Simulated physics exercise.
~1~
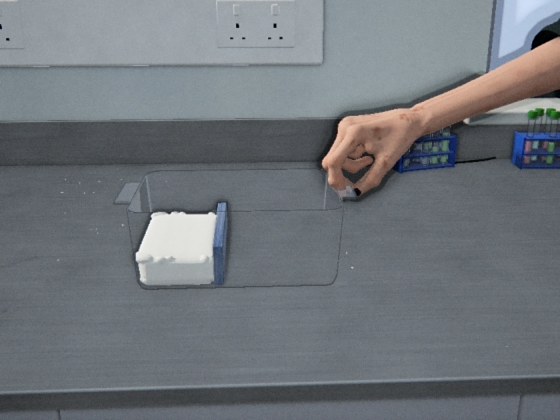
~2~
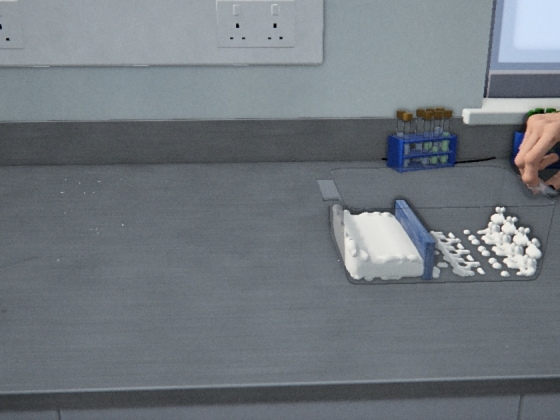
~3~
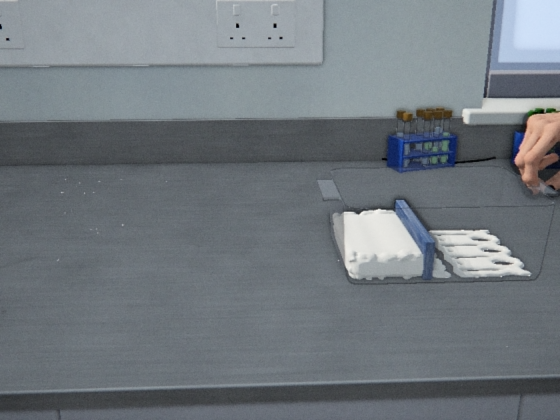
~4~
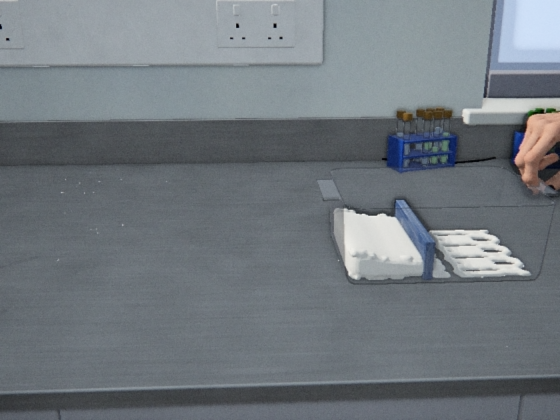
A see-through food box, split by a low blue wall with white milk on the left, is pulled right along a grey worktop by a hand; some milk crosses the wall and ends as a thin, patchy layer on the right, with most still on the left.
